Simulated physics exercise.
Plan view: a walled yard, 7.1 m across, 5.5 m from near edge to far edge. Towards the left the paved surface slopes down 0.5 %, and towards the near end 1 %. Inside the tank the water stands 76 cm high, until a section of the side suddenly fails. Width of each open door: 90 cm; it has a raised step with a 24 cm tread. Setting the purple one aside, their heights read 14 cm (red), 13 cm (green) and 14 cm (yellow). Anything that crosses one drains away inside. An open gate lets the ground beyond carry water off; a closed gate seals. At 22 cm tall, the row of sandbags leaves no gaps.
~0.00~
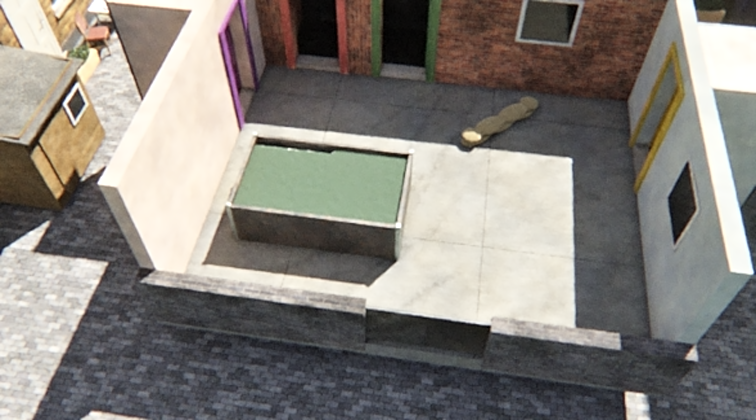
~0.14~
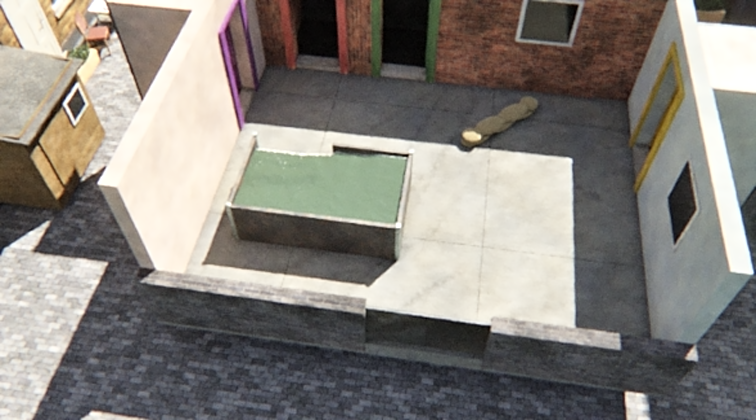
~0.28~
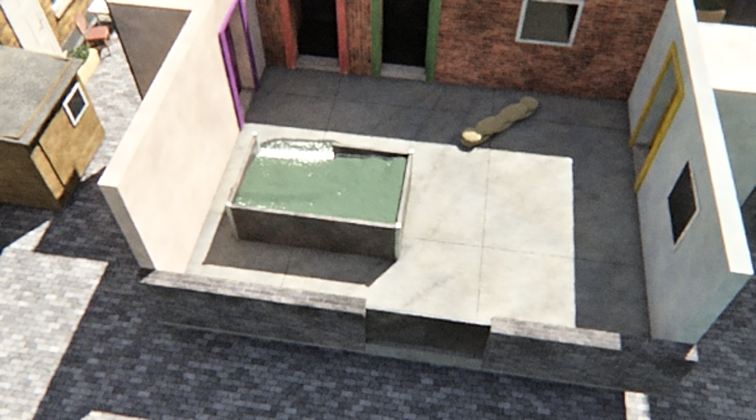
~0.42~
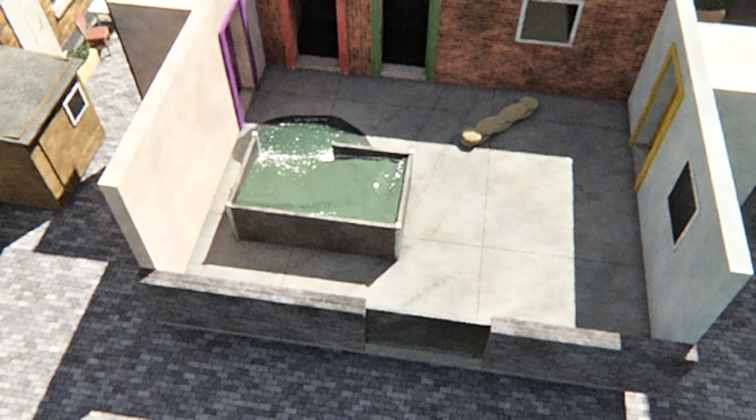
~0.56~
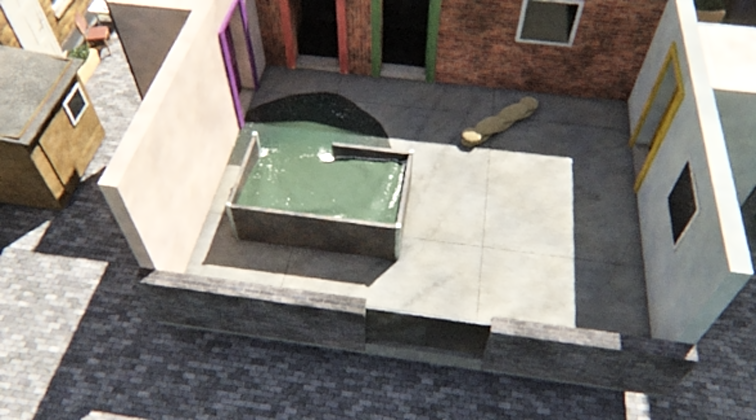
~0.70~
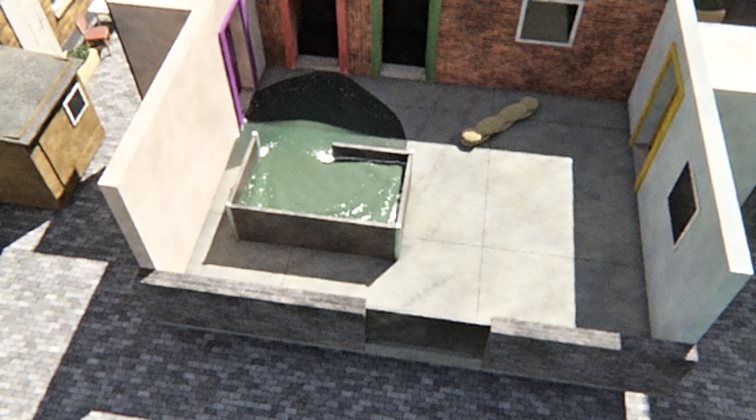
We see a walled yard from above, with a rectangular tank of green water; the surface ripples, then water pours out on the far side and spreads in a dark, rounded sheet across the paving to the purple door.
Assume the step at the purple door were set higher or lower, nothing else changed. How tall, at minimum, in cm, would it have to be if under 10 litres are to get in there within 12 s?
It would need to be about 26 cm tall.
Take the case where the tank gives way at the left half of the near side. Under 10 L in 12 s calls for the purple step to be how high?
In that case you'd want it roughly 7.0 cm high.
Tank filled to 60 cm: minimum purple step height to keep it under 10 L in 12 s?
I'd go with near 21 cm then.
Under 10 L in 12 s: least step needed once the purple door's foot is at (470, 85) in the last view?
You'd want it roughly 18 cm high.
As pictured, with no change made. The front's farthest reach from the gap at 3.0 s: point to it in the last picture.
(605, 102).
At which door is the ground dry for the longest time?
Final door: Yellow.
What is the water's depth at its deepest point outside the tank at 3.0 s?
About 32 cm at most.
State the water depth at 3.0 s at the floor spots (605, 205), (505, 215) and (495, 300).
Roughly 0, 0 and 0 centimetres.
After 1.4 s water covers 25 % of the floor, deepest (56 cm) near (266, 67); 24 cm at the purple door, 9 litres in over its 9 cm step.
After 3.0 s water covers 35 % of the floor, deepest (32 cm) near (261, 79); 21 cm at the purple door, 109 litres in over its 9 cm step.
After 12.0 s water covers 90 % of the floor, deepest (14 cm) near (174, 301); 9 cm at the purple door, 261 litres in over its 9 cm step.
At the purple door as built, the water arrived by 0.7 s and peaked near 24 cm at 1.4 s.
With a step of 21 cm, 36 litres would have come in within the 12 s; with 28 cm, 4 litres. So under 10 litres takes about 26 cm.
